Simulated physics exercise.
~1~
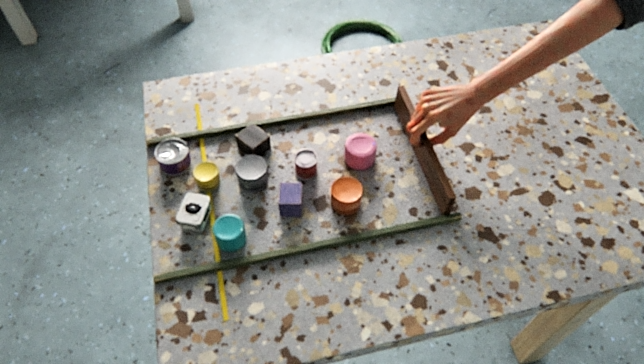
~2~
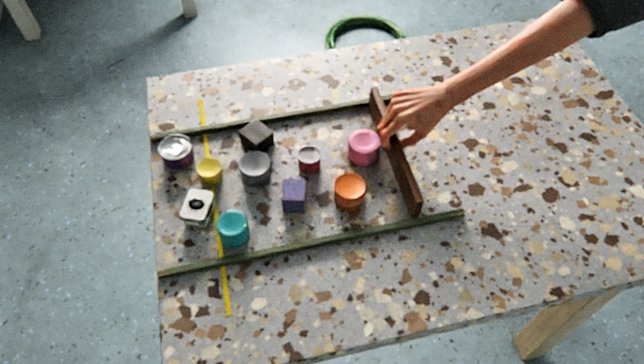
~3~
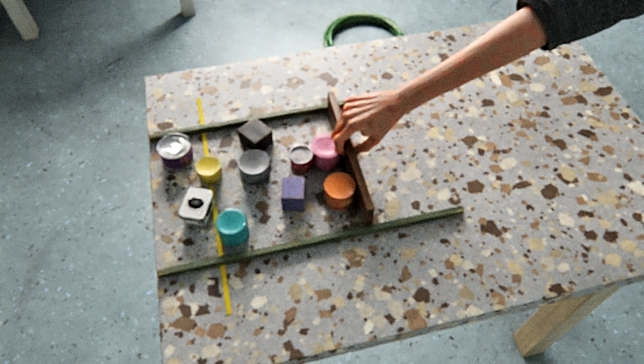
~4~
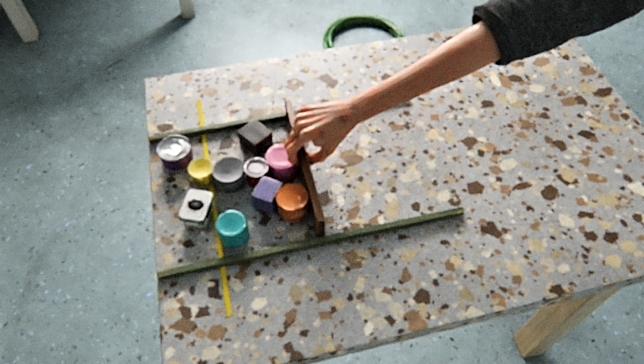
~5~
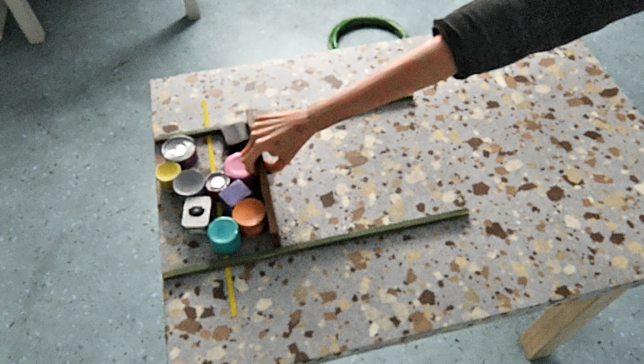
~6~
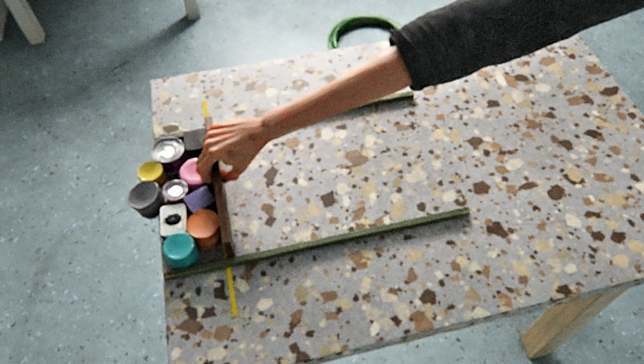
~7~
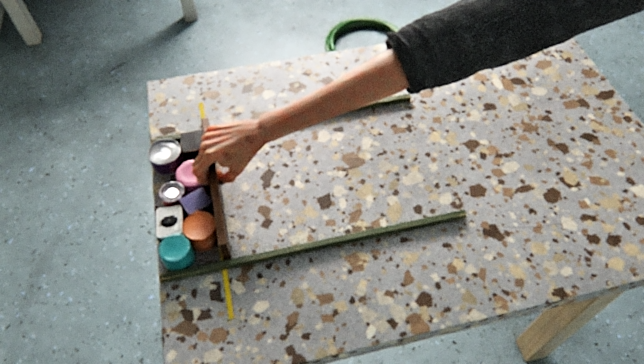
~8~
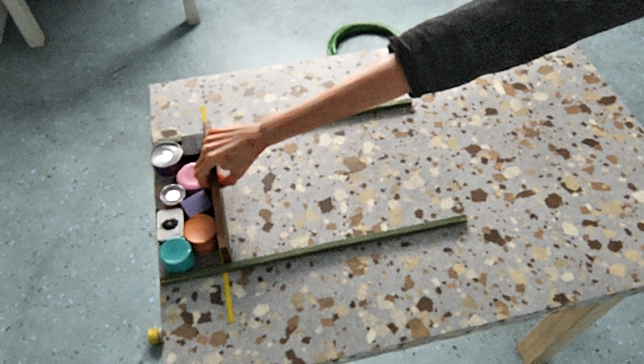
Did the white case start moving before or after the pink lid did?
The white case started moving after the pink lid. The pink lid was already sliding left while the white case was still sitting in its place.
